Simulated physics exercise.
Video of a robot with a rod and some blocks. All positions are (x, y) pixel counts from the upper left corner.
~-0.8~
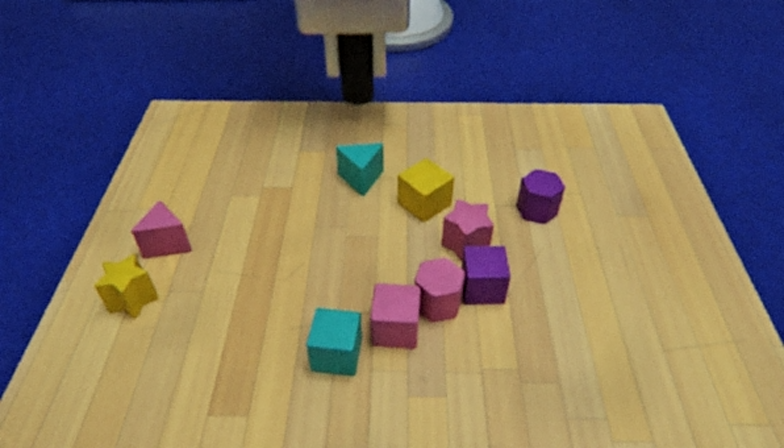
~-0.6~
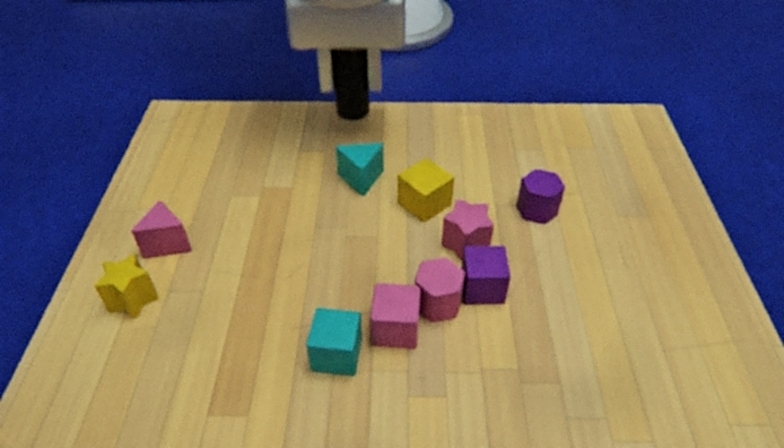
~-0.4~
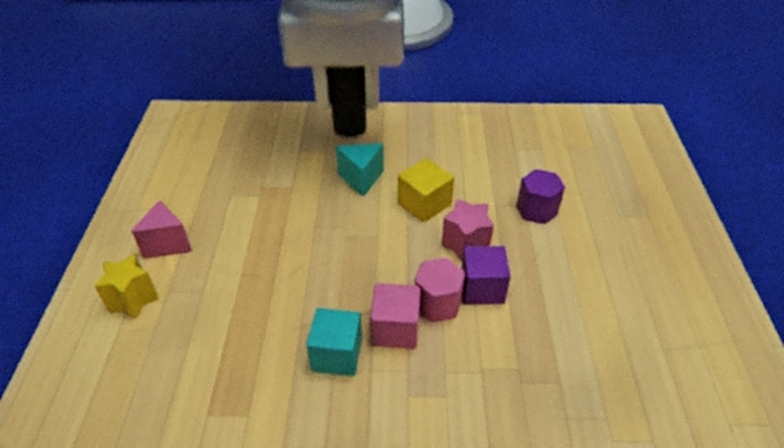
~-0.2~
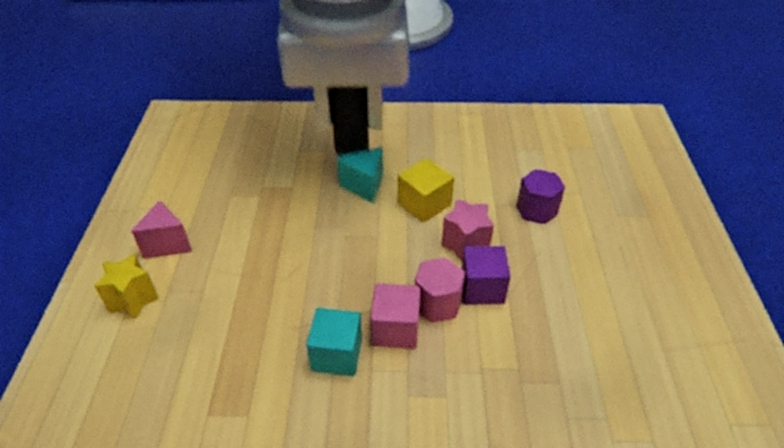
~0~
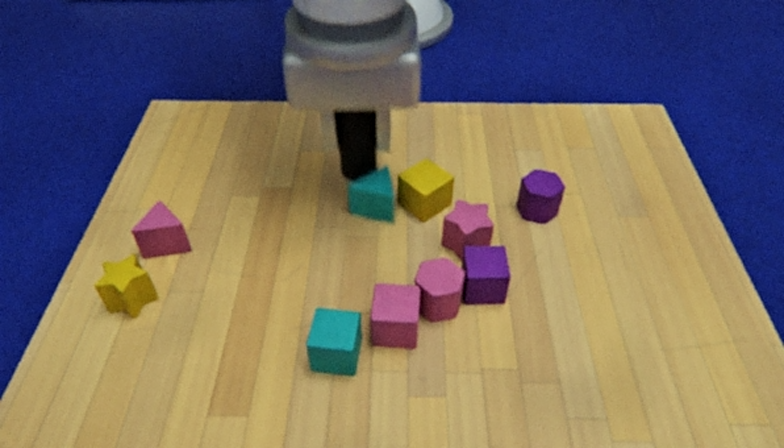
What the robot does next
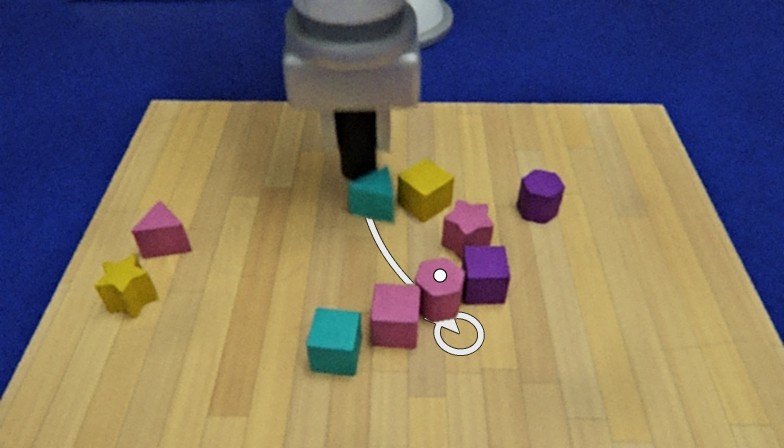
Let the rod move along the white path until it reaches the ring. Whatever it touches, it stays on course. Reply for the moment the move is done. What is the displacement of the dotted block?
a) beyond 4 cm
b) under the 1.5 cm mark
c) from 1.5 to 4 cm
a - beyond 4 cm.
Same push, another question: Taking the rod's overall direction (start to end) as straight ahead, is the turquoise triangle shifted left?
I'd say yes.
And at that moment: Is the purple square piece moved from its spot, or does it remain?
The answer is that it is displaced.
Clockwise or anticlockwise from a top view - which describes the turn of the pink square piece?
It makes a clockwise turn.
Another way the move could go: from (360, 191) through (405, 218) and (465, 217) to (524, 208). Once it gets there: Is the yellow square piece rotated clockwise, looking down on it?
I believe not.
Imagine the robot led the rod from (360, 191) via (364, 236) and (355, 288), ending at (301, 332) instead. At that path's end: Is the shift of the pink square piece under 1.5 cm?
Yes.
The line goes from (360, 191) over (390, 260) to (459, 333); the dot is on the pink six-sided block.
The first path, step by step. One third of the way, rod at (376, 216); turquoise triangle at (403, 224), turned 20° anticlockwise.
Two thirds of the way, rod at (411, 264); turquoise triangle at (448, 253), turned 55° anticlockwise; pink six-sided block at (458, 291); purple square piece at (499, 262), turned 15° clockwise.
At the end, rod at (462, 314); turquoise triangle at (460, 254), turned 80° anticlockwise; pink square piece at (400, 309), turned 30° clockwise; pink six-sided block at (509, 323); purple square piece at (502, 261), turned 25° clockwise.
